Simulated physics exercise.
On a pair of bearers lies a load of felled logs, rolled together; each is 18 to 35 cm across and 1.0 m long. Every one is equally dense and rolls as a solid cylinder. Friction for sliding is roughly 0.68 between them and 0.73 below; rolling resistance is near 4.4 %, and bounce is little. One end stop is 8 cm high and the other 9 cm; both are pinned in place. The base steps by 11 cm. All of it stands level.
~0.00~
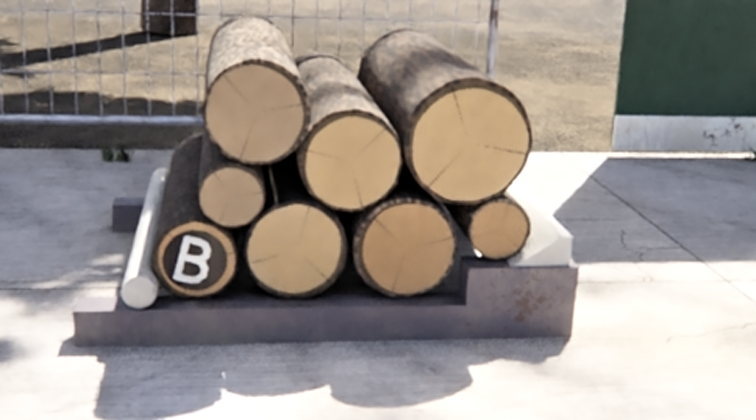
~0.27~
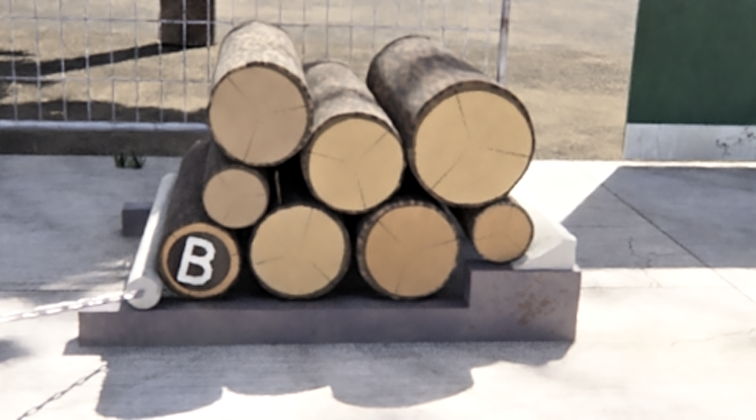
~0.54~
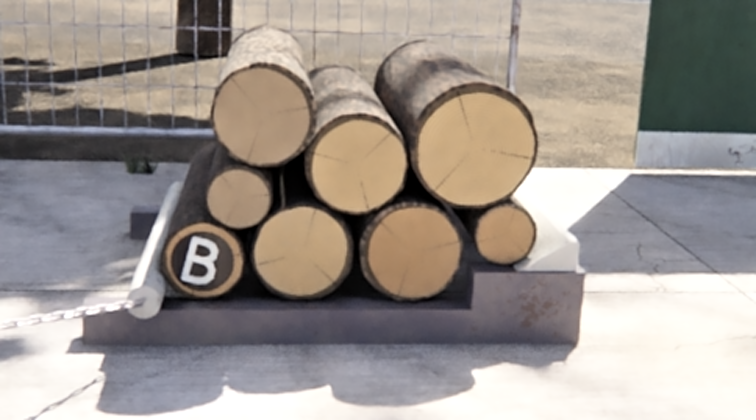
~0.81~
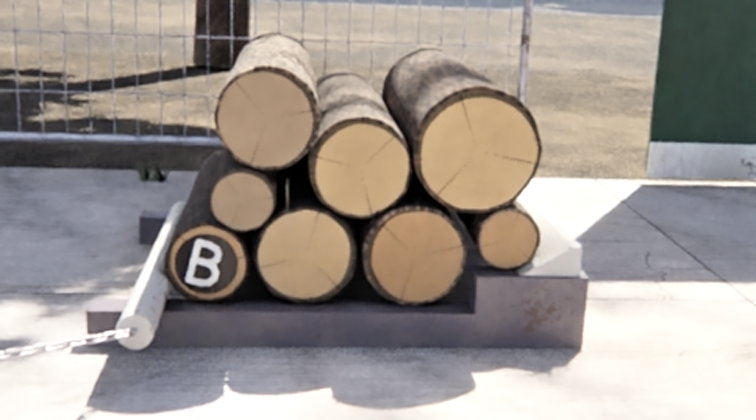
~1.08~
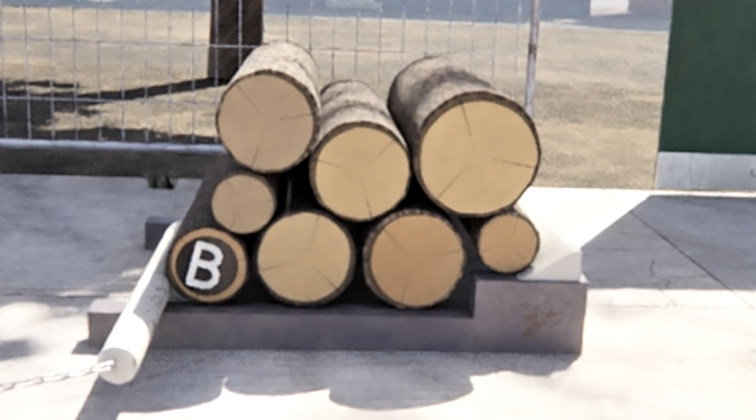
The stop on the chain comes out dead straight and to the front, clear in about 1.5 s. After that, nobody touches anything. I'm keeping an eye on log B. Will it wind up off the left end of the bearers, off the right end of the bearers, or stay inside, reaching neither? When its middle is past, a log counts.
It winds up on the left side.
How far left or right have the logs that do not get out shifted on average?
They end up about 10 cm further left on average.
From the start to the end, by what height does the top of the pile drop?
Roughly 5 cm lower.
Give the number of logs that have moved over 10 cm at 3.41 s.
The tally stands at 3 by that time.
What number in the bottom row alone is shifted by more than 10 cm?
I count 1 in total.
After 2.27 s, 0 now displaced over 10 cm; not one off the ends of the bearers; B 8 cm left.
After 2.71 s, 3 now displaced over 10 cm; 1 off the left end of the bearers; B 40 cm left and 5 cm down.
After 3.41 s, 3 now displaced over 10 cm; 1 off the left end of the bearers; B 94 cm left and 10 cm down.
In the end, by 4.2 s, 3 moved over 10 cm; 1 off the left end of the bearers; B rolled far off to the left; top of the pile 70 cm high, from 75 cm.
